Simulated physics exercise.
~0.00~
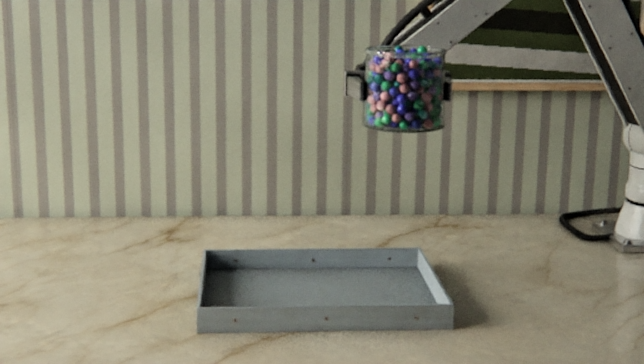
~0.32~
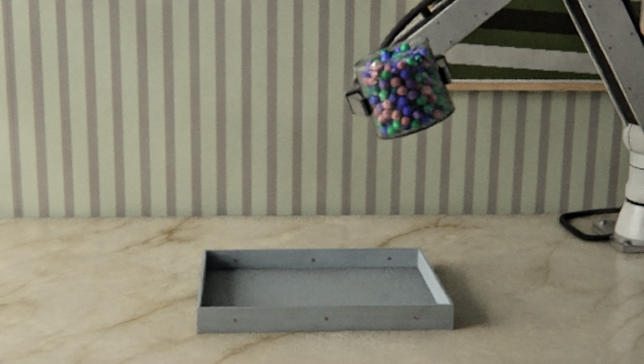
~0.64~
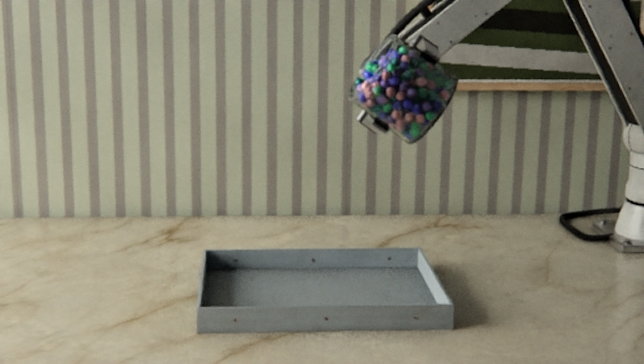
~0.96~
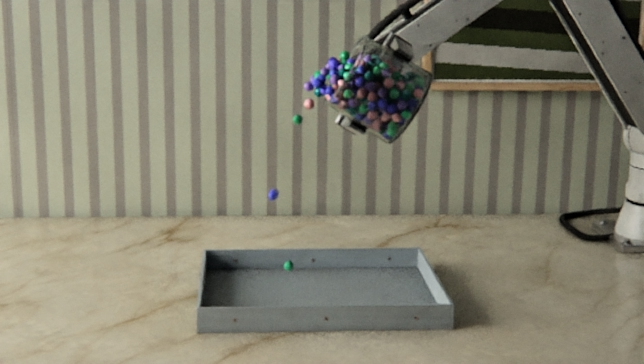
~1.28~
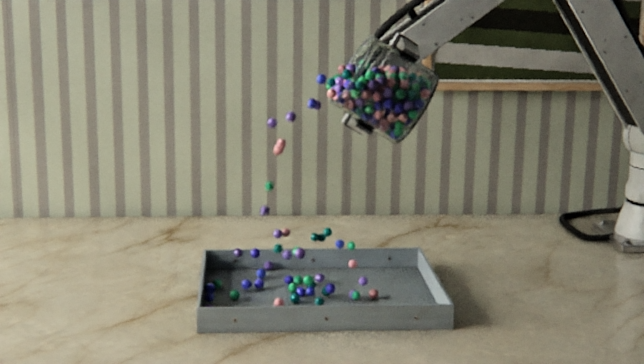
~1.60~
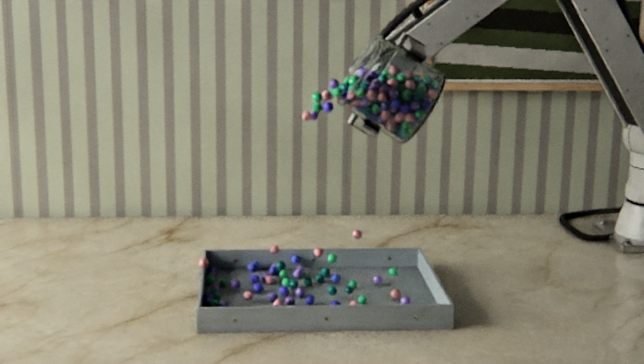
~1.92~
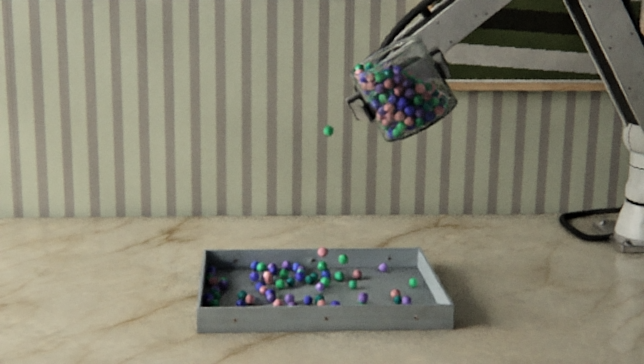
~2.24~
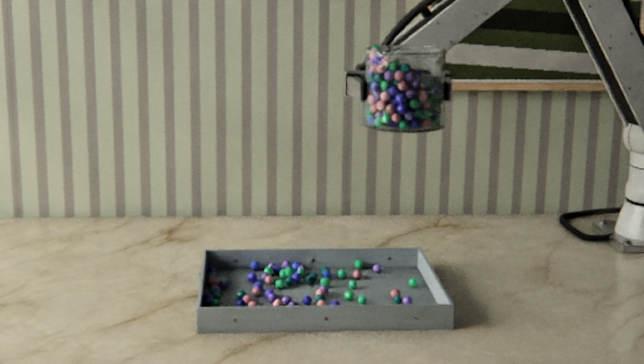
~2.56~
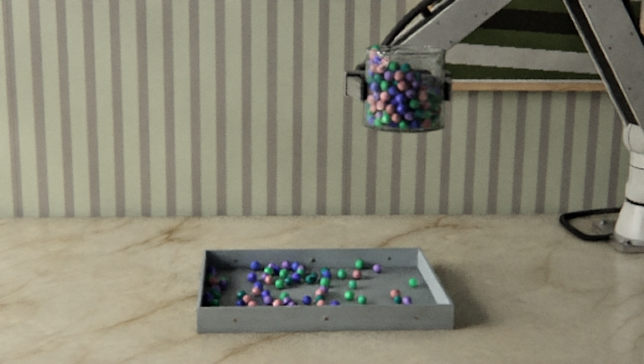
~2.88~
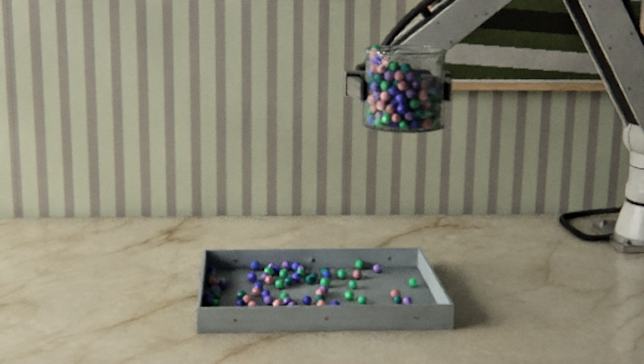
The footage shows a robotic gripper tilting a clear cup of small colourful balls to the left above a grey tray on a marble table, spilling some into it. The cup then turns upright again, still holding most of the balls, while the rest lie scattered in the tray.
